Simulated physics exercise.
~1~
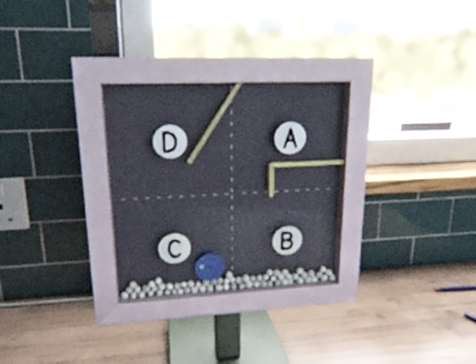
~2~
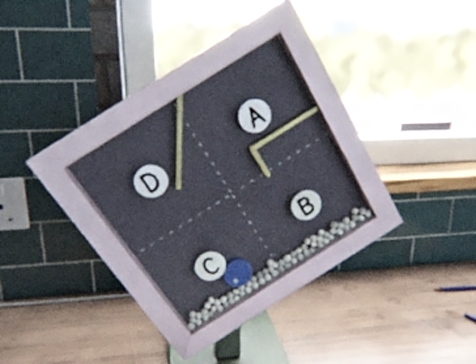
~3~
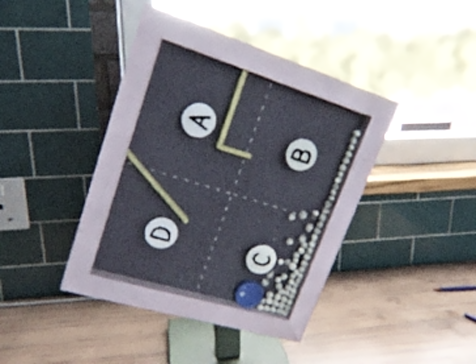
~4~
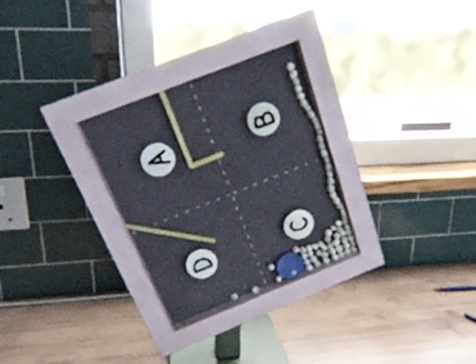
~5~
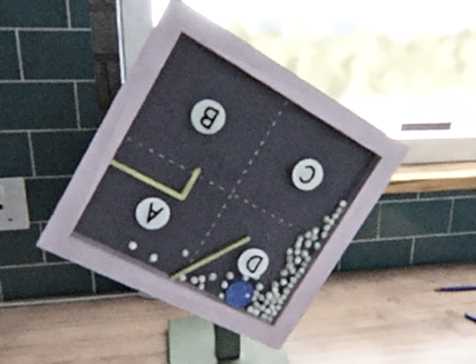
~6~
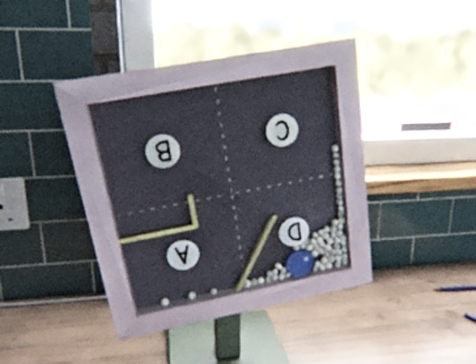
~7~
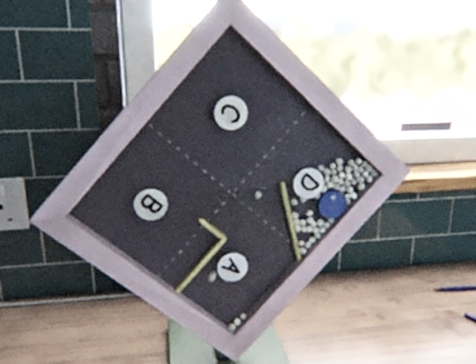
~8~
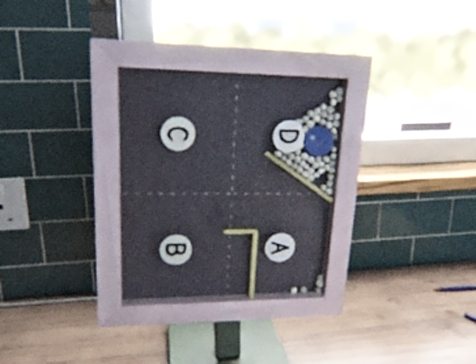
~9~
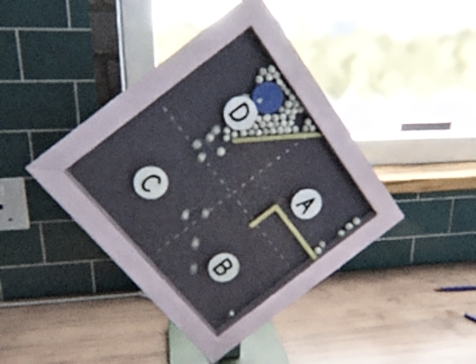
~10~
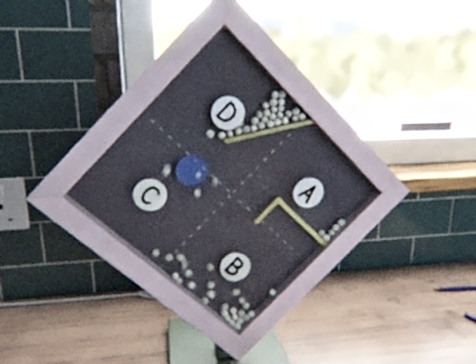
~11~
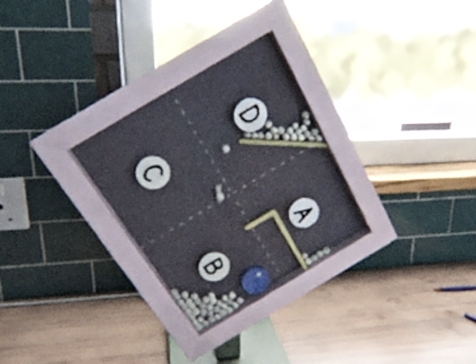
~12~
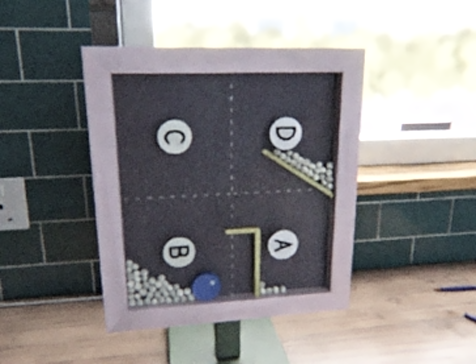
A square, pale pinkish frame with a dark face stands upright on a green base on a wooden surface, seen from the front before green tiles and a bright window. Small white beads line its bottom around a blue disc, with yellow bars inside and quarters lettered A to D. The case turns anticlockwise through most of a circle, and beads and disc slide round until many gather behind the slanted bar at D. It then swings partway back clockwise as the disc and many beads tumble down. It ends on its side, the disc and most beads in B at lower left, others left in D and a few in A.
